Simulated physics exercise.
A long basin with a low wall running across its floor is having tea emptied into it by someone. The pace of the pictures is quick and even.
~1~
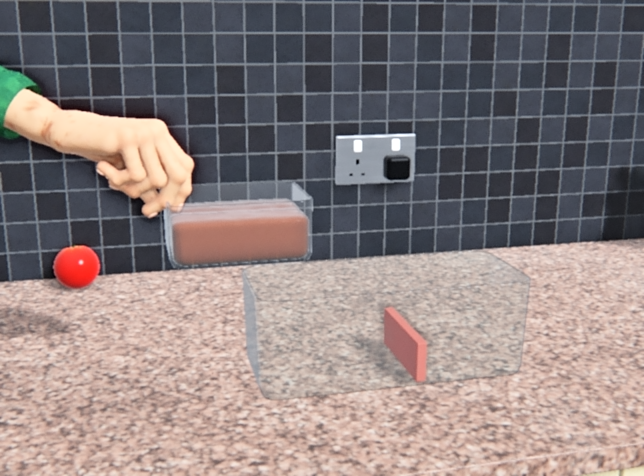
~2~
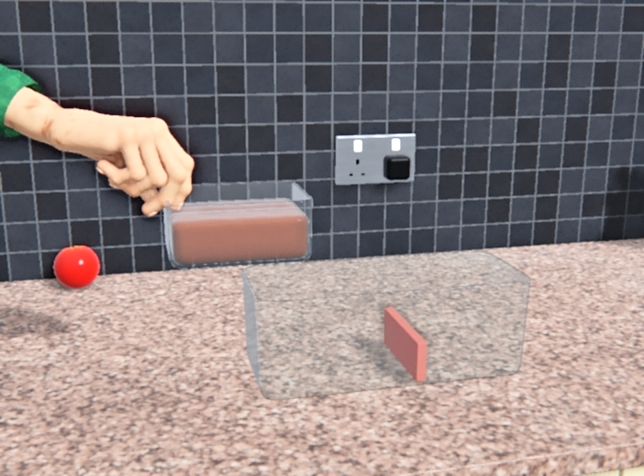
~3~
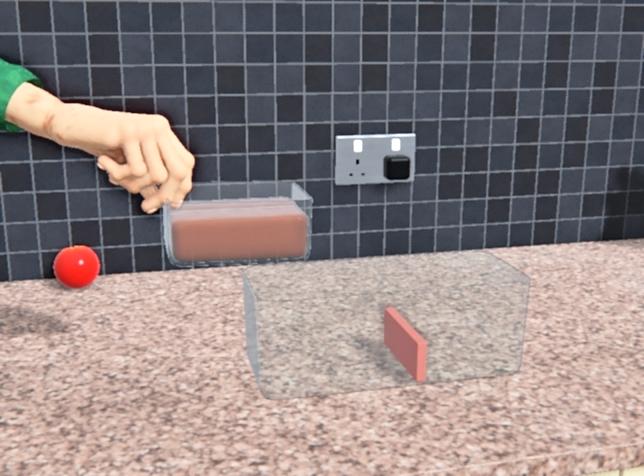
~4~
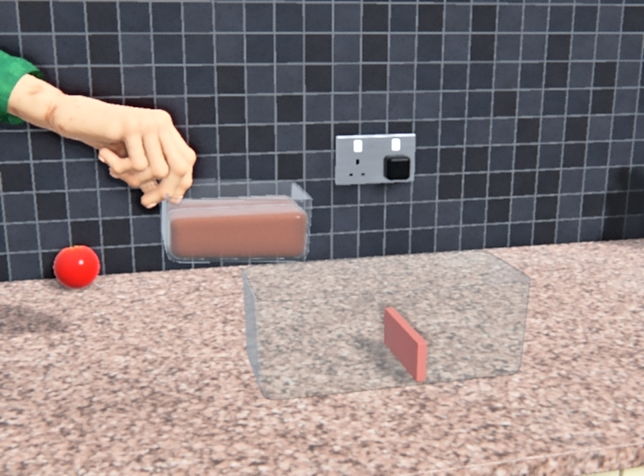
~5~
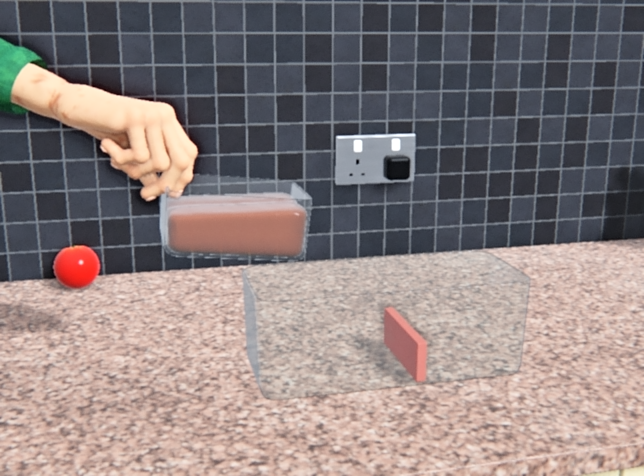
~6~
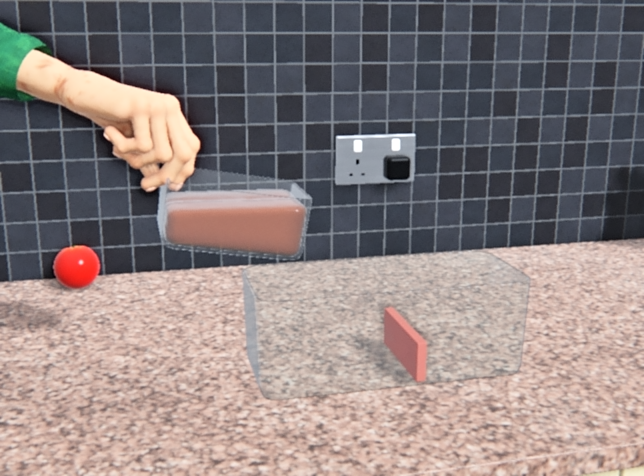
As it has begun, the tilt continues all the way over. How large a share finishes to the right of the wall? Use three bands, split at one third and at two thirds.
Under a third ends up there.
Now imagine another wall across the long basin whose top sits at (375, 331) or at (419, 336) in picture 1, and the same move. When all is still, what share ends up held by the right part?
First try close to 55 percent, second try close to 15 percent.
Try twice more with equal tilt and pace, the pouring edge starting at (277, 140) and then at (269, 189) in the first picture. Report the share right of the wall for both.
In order, some 5 and 5 percent.
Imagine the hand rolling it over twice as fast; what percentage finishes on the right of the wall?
Roughly 35 percent.
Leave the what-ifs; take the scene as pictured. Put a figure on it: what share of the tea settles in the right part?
Some 10 per cent.
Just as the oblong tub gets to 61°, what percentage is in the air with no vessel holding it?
I'd put it at roughly 35 percent of it.
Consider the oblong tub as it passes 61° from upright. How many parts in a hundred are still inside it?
Roughly 50 %.
A moment on, the oblong tub is tipped part way and 52 per cent is still to pour, 13 is left of the wall and 0 right of it.
Next, the oblong tub is tipped on its side and 9 per cent is still to pour, 67 is left of the wall and 7 right of it.
Then the oblong tub is tipped right over and 0 per cent is still to pour, 84 is left of the wall and 9 right of it.
Later the oblong tub is tipped right over and 0 per cent is still to pour, 84 is left of the wall and 9 right of it.
Finally, 84 per cent lies left of the wall, 9 right of it and 6 outside.
